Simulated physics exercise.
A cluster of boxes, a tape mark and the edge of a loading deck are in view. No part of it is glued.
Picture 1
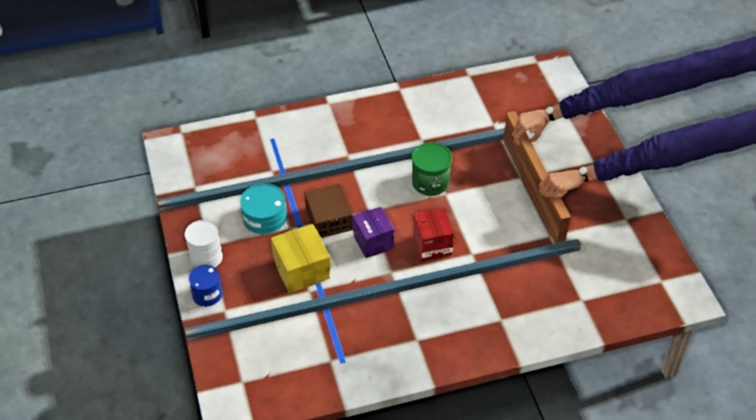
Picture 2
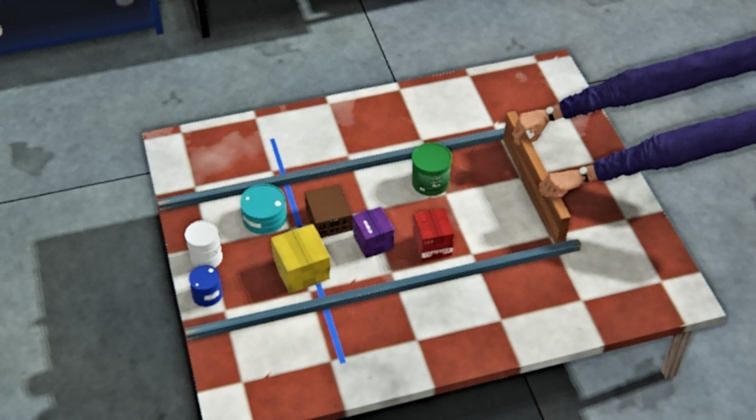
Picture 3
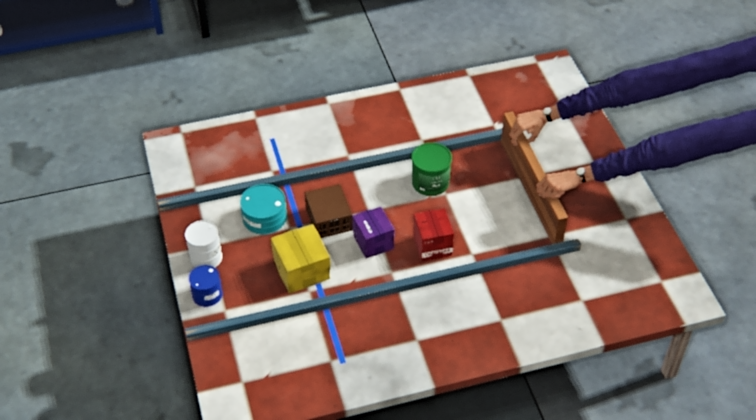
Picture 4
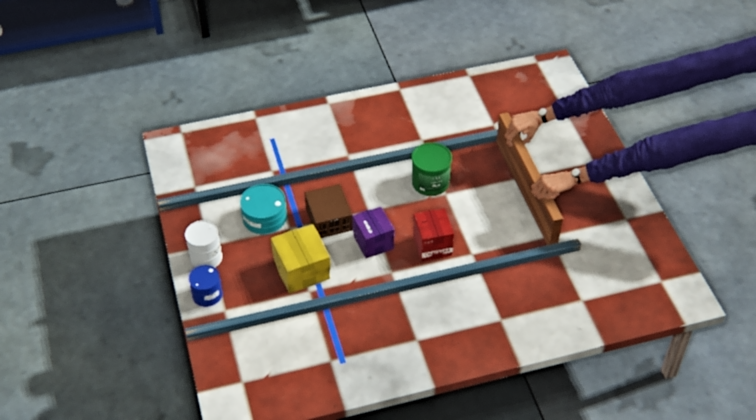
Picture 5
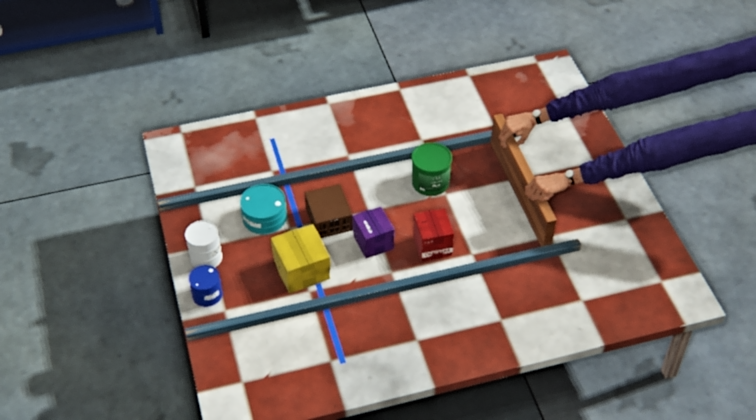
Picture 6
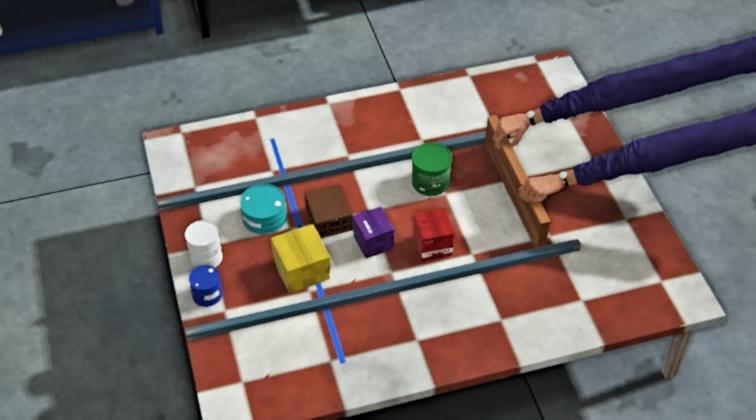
At first, two hands hold a wooden plank upright at the right of a checkered table, between two rails, with colored boxes and canisters spread out to its left near a blue tape line. The hands then slide the plank slightly left, while the objects stay still.
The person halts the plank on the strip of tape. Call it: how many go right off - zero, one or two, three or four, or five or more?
Zero go off.
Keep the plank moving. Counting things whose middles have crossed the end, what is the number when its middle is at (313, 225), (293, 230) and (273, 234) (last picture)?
In order of the places given, that's 0, 1 and 1.
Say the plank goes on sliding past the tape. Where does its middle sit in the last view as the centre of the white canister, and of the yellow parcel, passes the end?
The white canister gives roughly (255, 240), the yellow parcel roughly (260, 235).
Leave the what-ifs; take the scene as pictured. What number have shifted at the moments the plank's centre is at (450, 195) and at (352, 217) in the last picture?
The first number is 1, the next one 6.
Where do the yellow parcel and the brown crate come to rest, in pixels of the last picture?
The yellow parcel stops around (226, 278); the brown crate around (249, 233).
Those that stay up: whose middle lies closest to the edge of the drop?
That would be the blue canister.
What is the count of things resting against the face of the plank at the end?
Counting them up gives 2.
A little later, none off yet; blue canister at rest near (206, 286); white canister at rest near (204, 245); turquoise canister at rest near (264, 209).
When it is over, the number that fall off is zero.
